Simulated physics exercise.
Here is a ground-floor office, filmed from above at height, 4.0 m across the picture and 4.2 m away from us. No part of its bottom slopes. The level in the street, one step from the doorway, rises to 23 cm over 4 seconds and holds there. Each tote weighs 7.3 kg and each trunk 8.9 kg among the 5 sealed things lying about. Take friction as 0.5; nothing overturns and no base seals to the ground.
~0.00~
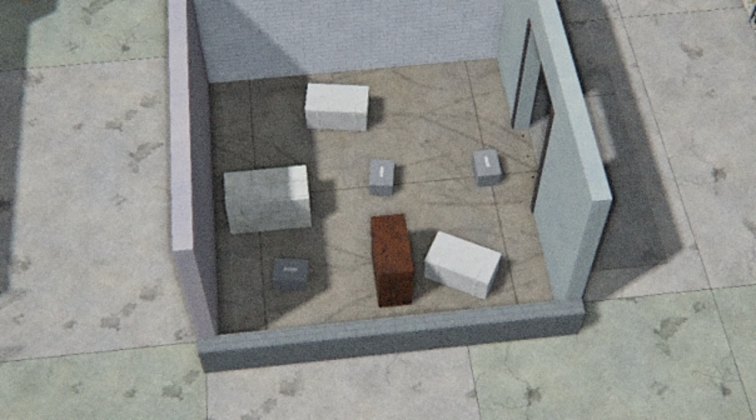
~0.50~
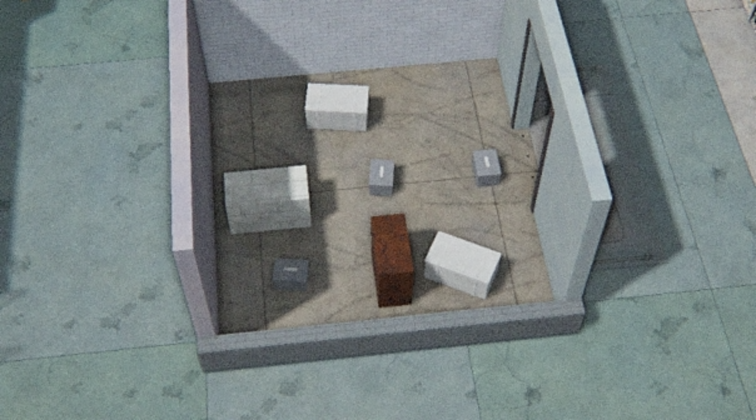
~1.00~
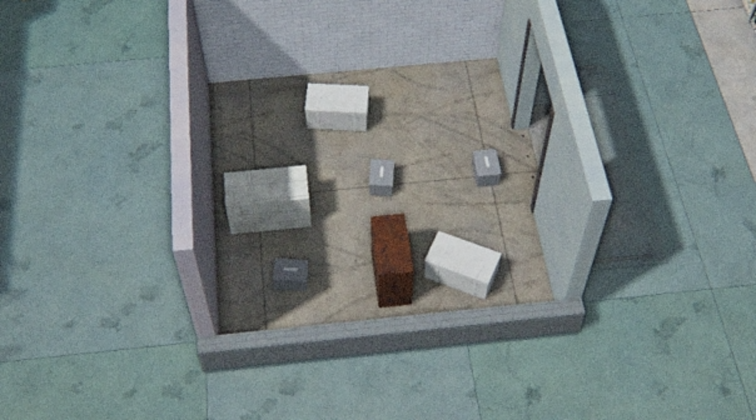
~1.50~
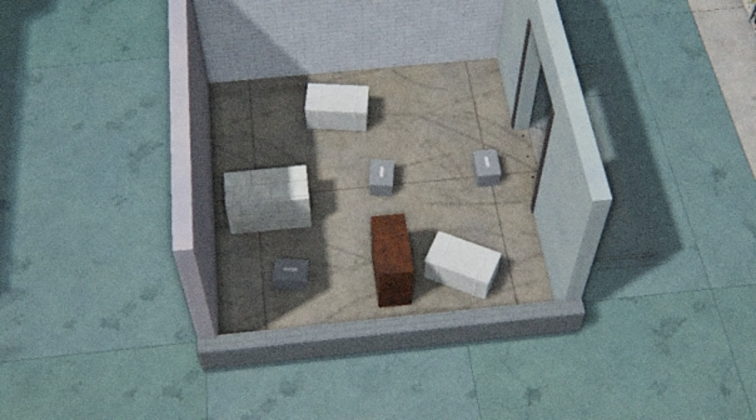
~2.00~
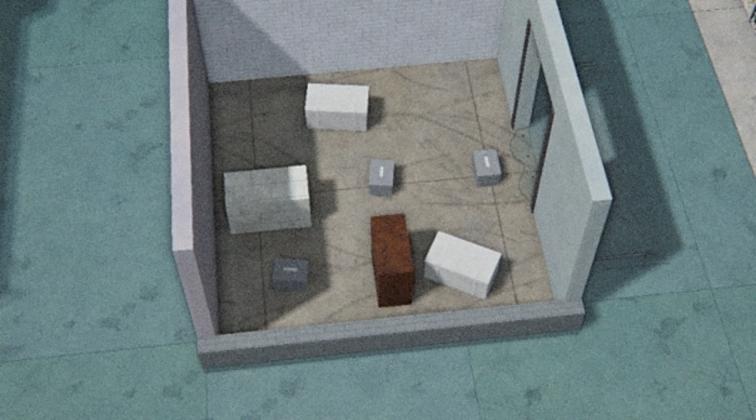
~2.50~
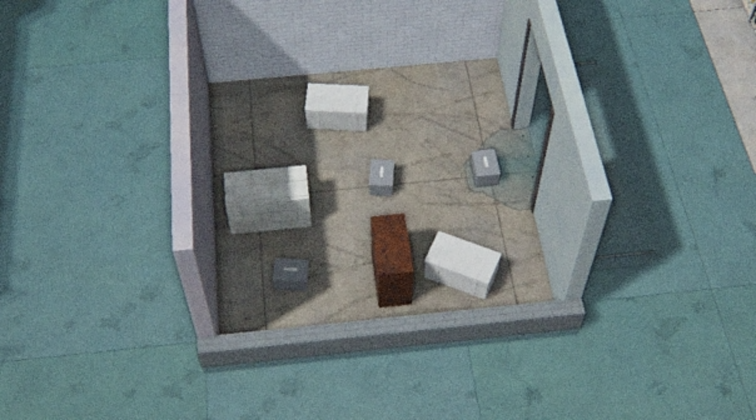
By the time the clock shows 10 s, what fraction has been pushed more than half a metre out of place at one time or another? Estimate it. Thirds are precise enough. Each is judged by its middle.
Most: Two thirds or more.
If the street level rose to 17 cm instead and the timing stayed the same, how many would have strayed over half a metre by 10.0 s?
Then the count would be 3.
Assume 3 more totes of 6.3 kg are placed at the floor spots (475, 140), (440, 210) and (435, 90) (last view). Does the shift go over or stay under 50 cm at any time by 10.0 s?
One: Beyond it. Two: Beyond it. Three: Within it.
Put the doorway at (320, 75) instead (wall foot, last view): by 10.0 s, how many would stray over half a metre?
Then it comes to 2.
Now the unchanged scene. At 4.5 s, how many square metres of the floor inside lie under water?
About 7.0 m2 is covered.
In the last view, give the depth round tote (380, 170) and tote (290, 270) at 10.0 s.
Close to 10 and 12 centimetres.
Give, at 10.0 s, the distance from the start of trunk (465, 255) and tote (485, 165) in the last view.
They sit 80 cm and 250 cm away, in the order given.
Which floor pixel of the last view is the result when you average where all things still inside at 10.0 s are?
It works out to somewhere near (320, 191) on the floor.
After 3.5 s 1 of 5 are over 50 cm from their spots; 0 afloat.
After 4.5 s 1 of 5 are over 50 cm from their spots; 0 afloat.
After 7.0 s 3 of 5 are over 50 cm from their spots; 1 afloat.
After 10.0 s 5 of 5 are over 50 cm from their spots, and 5 have been at some point; 5 afloat.
